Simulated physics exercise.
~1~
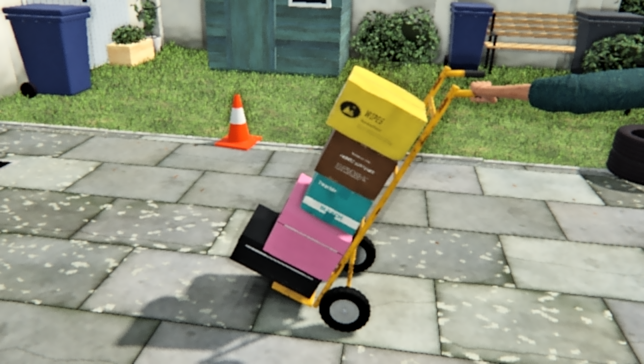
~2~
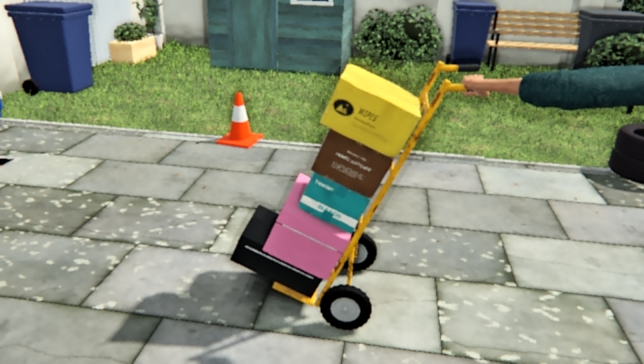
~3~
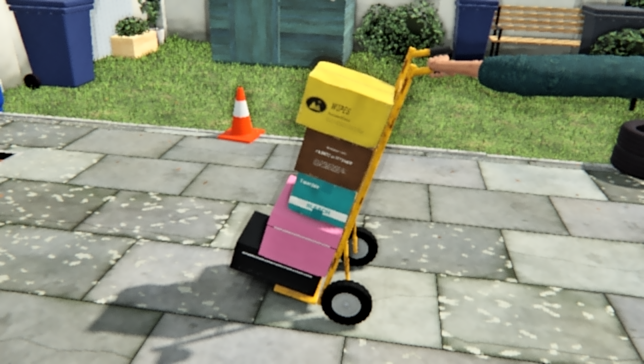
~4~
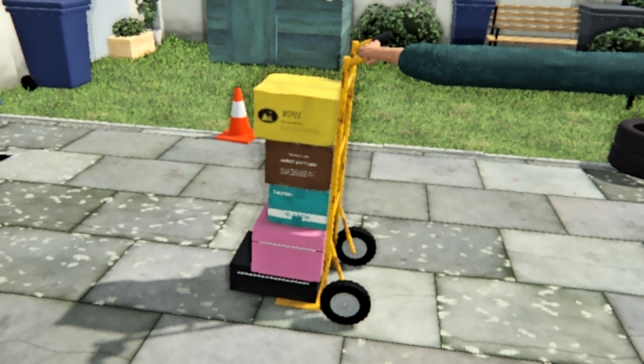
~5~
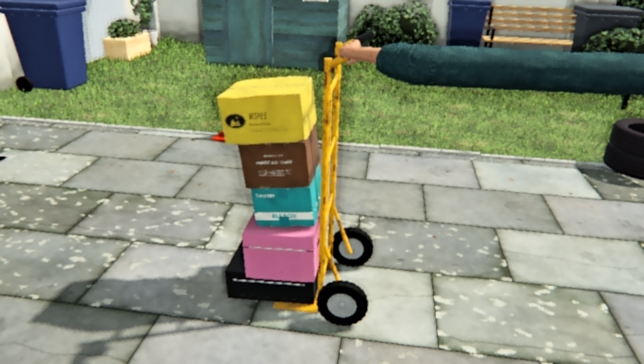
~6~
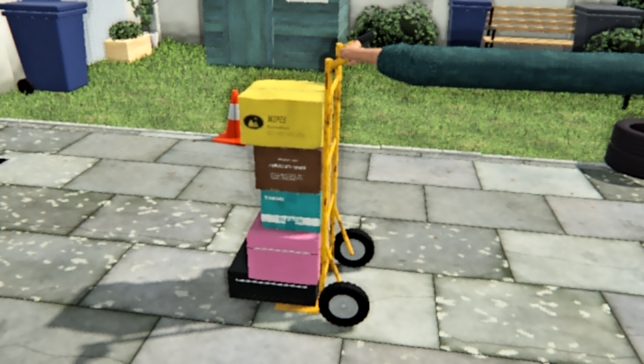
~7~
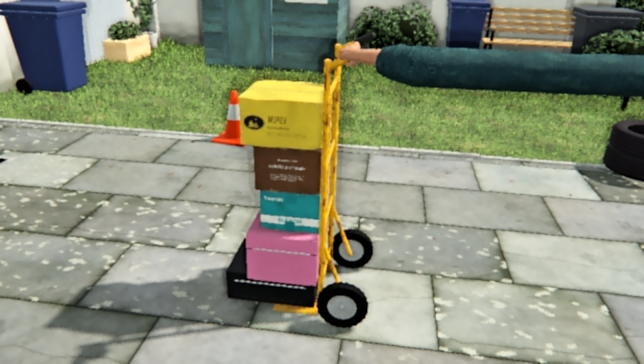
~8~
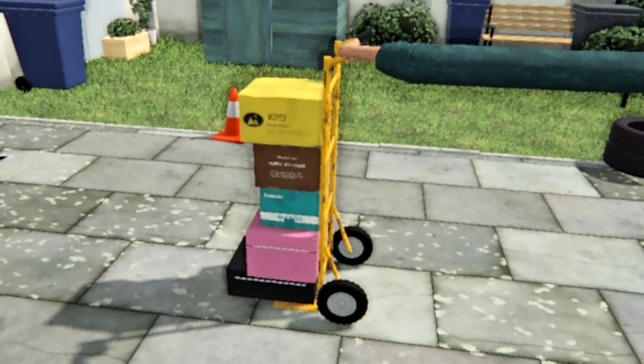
On a paved yard beside a strip of grass, a hand grips the handle of a yellow two-wheeled hand truck that leans back to the right. It carries five stacked items, with a black box at the bottom, then pink, turquoise, brown and yellow ones. The arm pushes the handle to the left, swinging the truck upright faster and faster until it stops abruptly. The upper three boxes tip forward to the left, away from the frame. They rock back into place, and the stack stands still and complete, with the hand still holding the upright truck.
